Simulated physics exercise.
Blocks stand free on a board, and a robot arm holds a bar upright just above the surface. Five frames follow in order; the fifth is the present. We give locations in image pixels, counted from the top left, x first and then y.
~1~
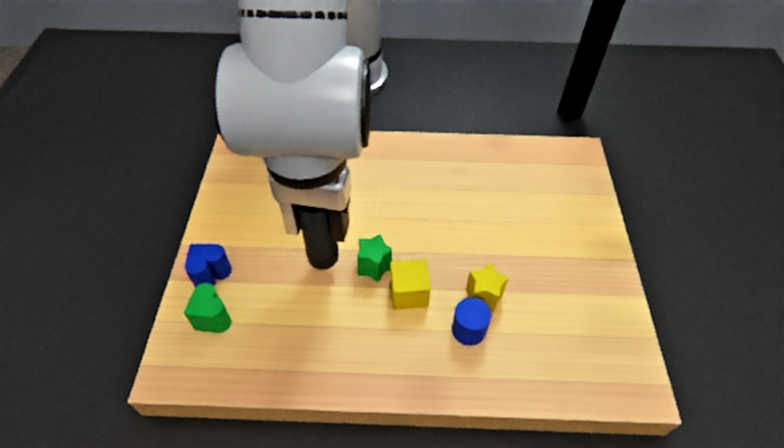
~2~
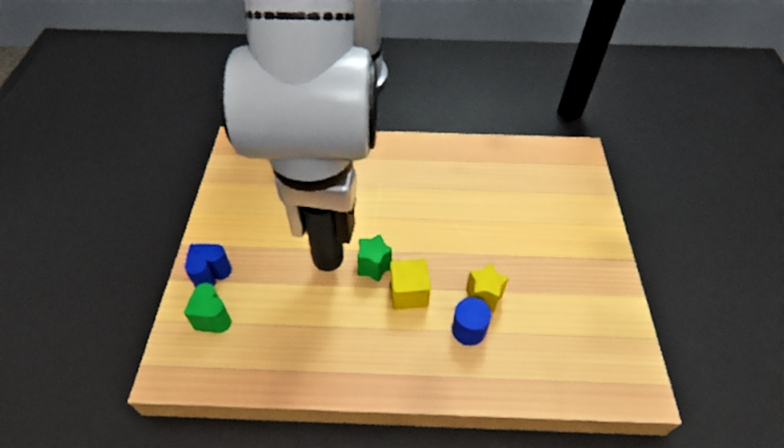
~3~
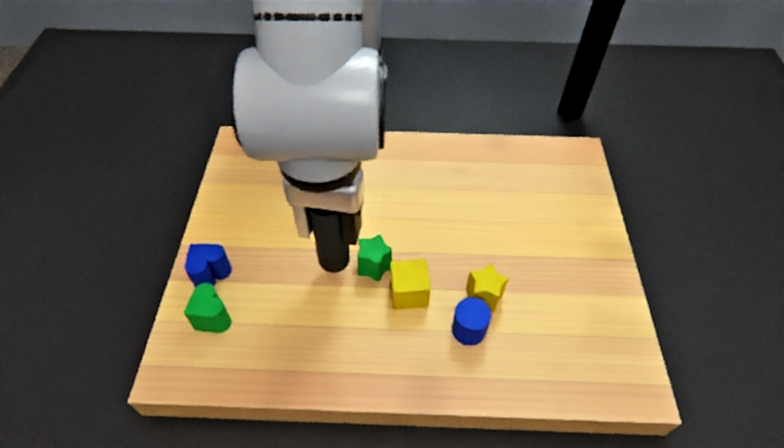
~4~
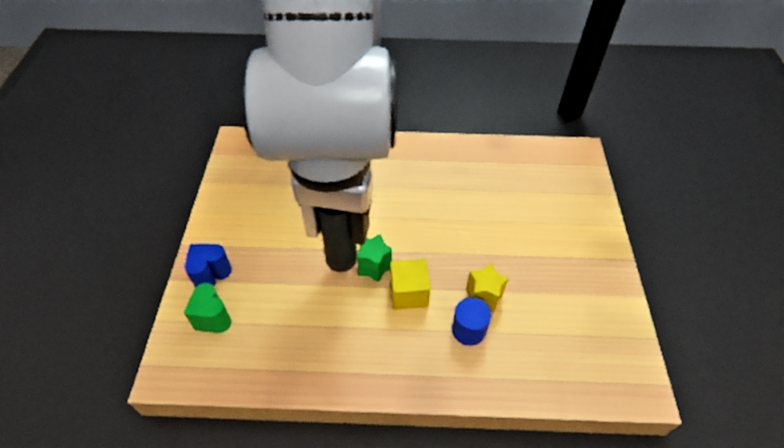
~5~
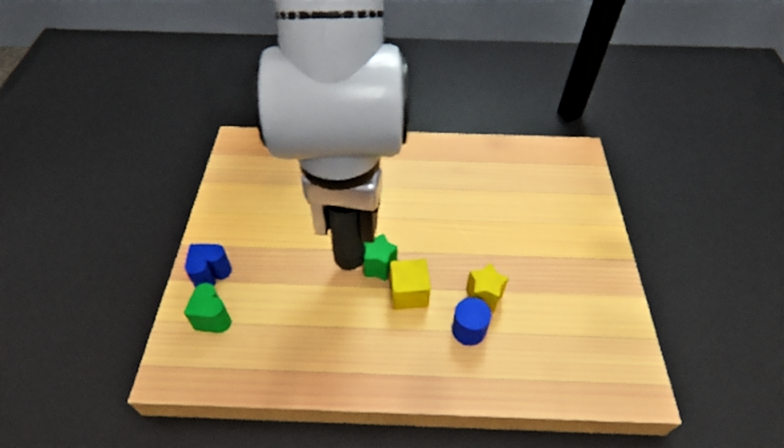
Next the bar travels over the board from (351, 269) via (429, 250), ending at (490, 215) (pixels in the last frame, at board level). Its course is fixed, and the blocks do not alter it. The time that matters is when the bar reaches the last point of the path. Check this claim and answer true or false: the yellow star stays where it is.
That claim is true.
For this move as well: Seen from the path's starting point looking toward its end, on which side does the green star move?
To the path's right.
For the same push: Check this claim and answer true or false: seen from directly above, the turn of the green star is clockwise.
That is true.
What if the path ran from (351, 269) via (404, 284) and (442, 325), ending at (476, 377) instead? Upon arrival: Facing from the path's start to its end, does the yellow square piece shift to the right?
In short: No.
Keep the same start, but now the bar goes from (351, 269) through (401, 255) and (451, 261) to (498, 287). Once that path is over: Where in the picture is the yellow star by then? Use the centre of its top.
The middle of the upper face of the yellow star will lie at about (500, 294) in the picture.
On the path given first. One third of the way, bar at (405, 248); green star at (435, 237); yellow square piece at (424, 278), turned 40° clockwise.
Two thirds of the way, bar at (454, 229); green star at (483, 229), turned 25° clockwise; yellow square piece at (424, 278), turned 40° clockwise.
At the end, bar at (493, 204); green star at (495, 227), turned 65° clockwise; yellow square piece at (424, 278), turned 40° clockwise; yellow star unmoved.
